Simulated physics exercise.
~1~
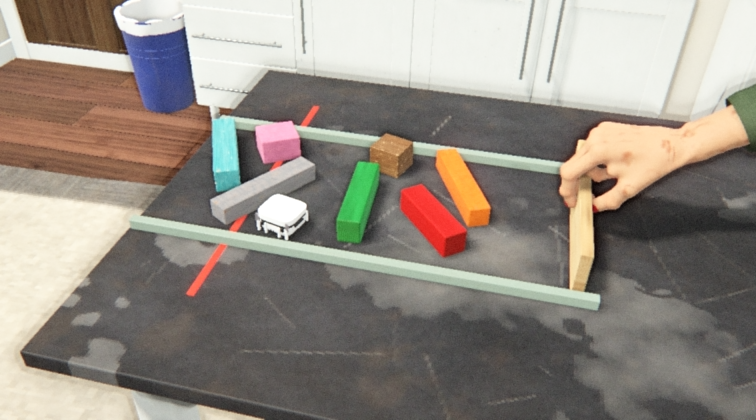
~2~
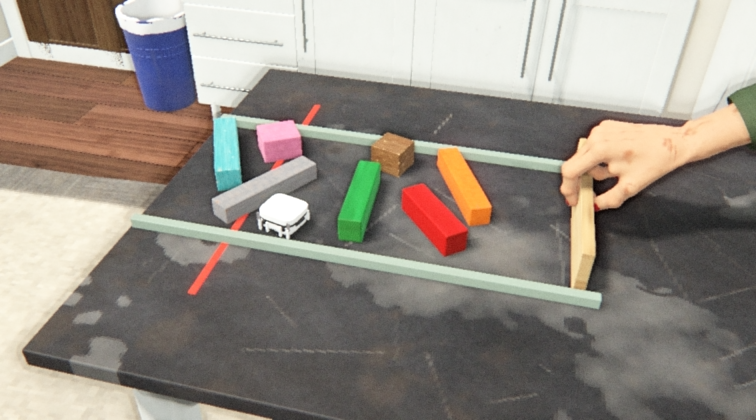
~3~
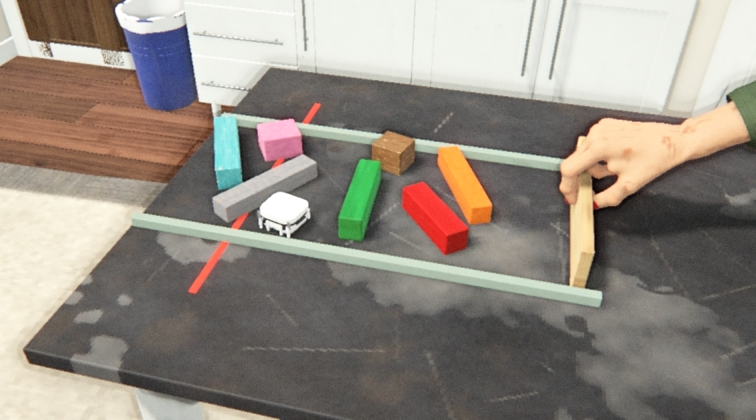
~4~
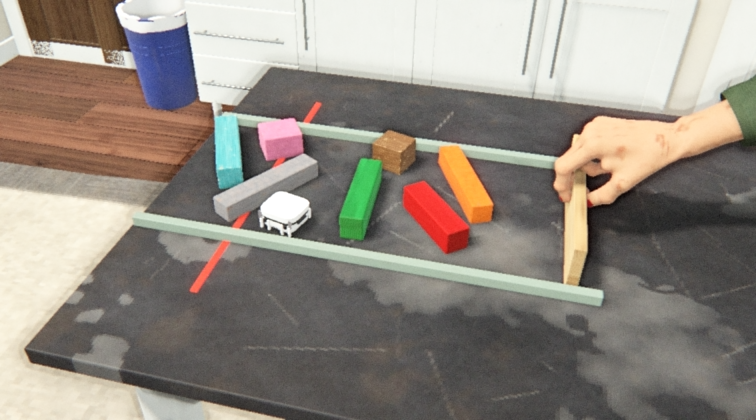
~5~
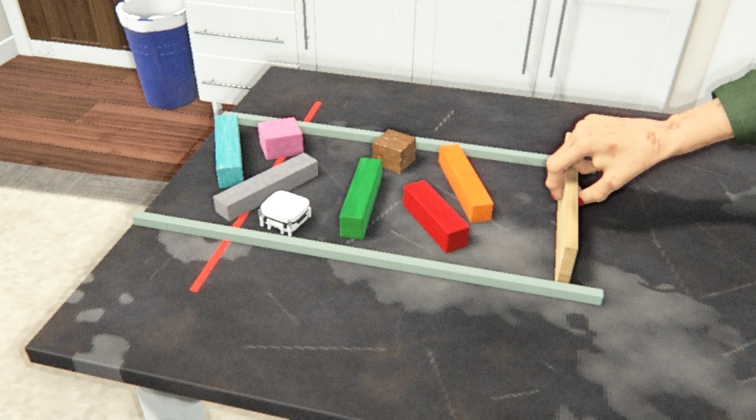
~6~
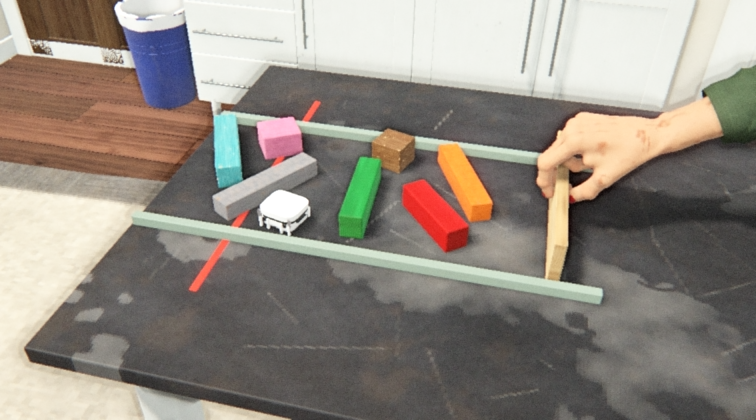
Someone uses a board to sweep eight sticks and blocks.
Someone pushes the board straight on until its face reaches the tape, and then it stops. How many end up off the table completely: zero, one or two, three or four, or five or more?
One or two.
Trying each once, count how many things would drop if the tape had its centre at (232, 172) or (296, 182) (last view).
It would be 4 and 0.
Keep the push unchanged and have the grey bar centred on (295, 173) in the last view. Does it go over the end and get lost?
Lab note: Started there, it remains on top.
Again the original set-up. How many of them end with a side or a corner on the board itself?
That makes 2.
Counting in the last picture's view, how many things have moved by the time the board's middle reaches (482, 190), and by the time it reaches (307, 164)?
At the first point the count is 1, at the second it's 8.
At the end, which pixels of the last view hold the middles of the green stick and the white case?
The first one ends at (204, 183), the second at (166, 204).
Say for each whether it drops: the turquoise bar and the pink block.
The turquoise bar ends up below and the pink block keeps its spot.
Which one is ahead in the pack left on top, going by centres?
The one out in front is the grey bar.
Soon after, none off yet; turquoise bar at rest near (228, 149); pink block at rest near (280, 138); grey bar at rest near (268, 185).
After that, none off yet; turquoise bar at rest near (227, 149); pink block at rest near (279, 137); grey bar displaced a little near (251, 180).
In the end, the number that fall off is one or two; gone, turquoise bar.
